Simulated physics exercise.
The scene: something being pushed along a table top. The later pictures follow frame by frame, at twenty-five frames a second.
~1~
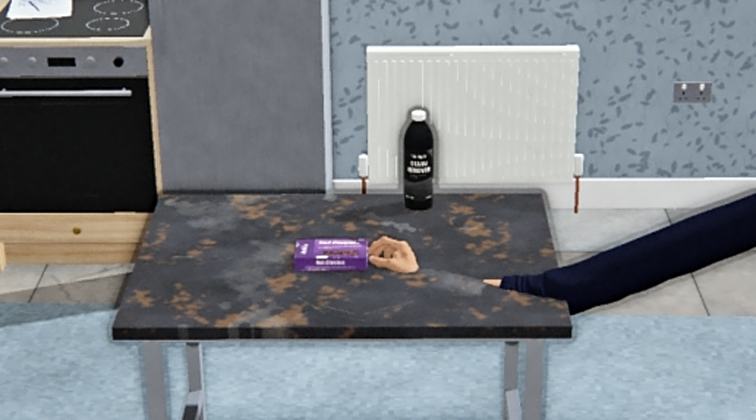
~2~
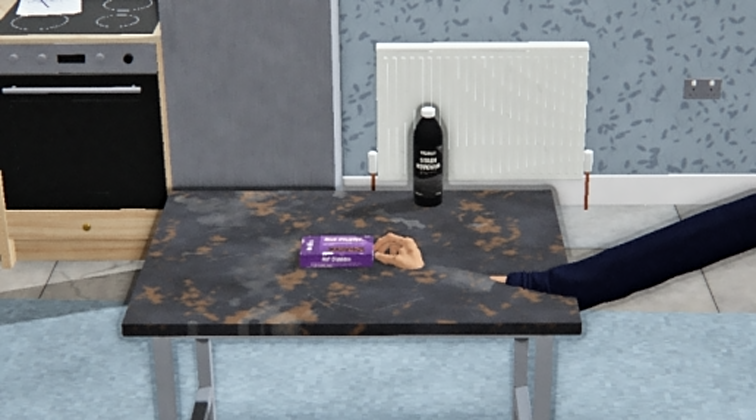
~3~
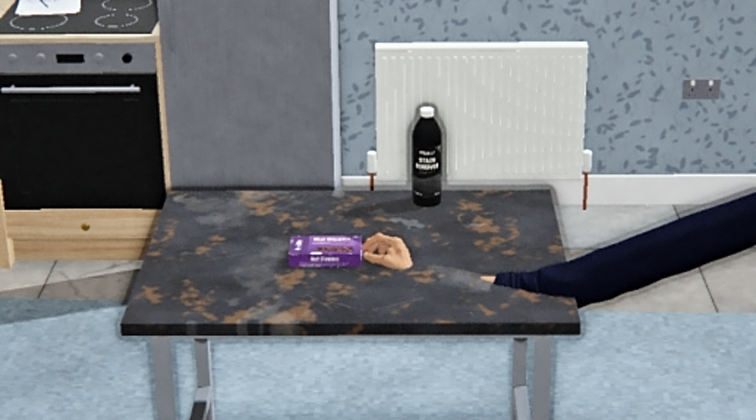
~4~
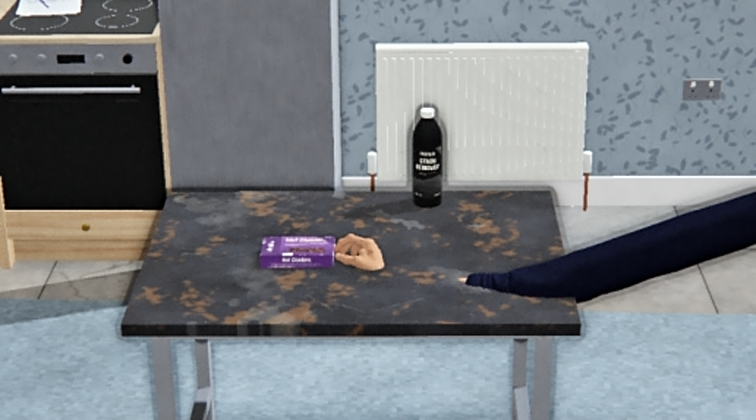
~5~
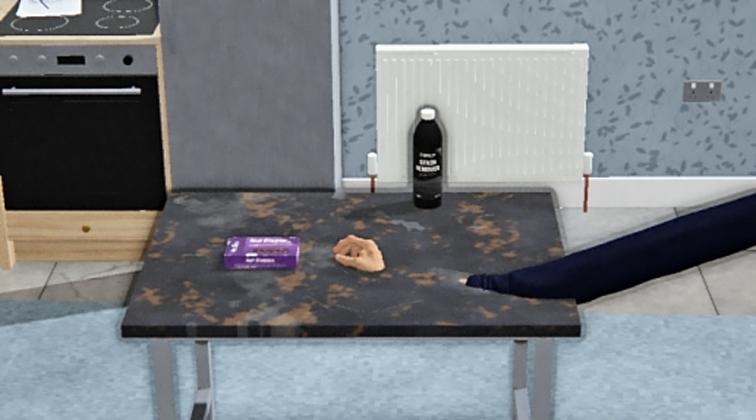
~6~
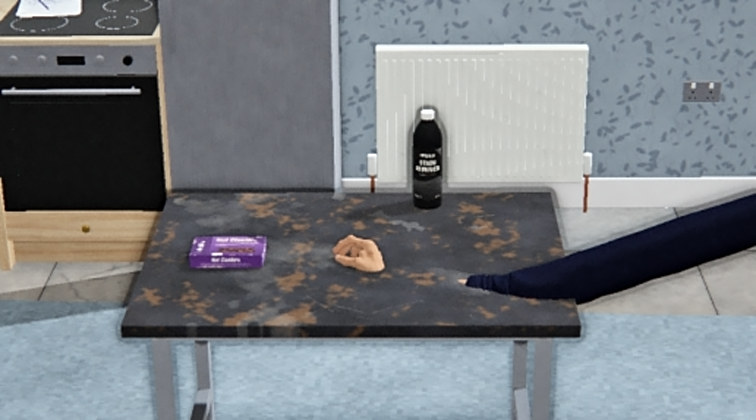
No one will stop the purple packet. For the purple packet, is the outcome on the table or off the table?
The purple packet goes over the edge.
Then, 0.10 s after the last picture, purple packet slid well along near (152, 254).
Then, 0.30 s after the last picture, purple packet now off the table.
Then, 0.40 s after the last picture, things are still on the move.
Then, 0.60 s after the last picture, as before.
By the end, off the table, purple packet.
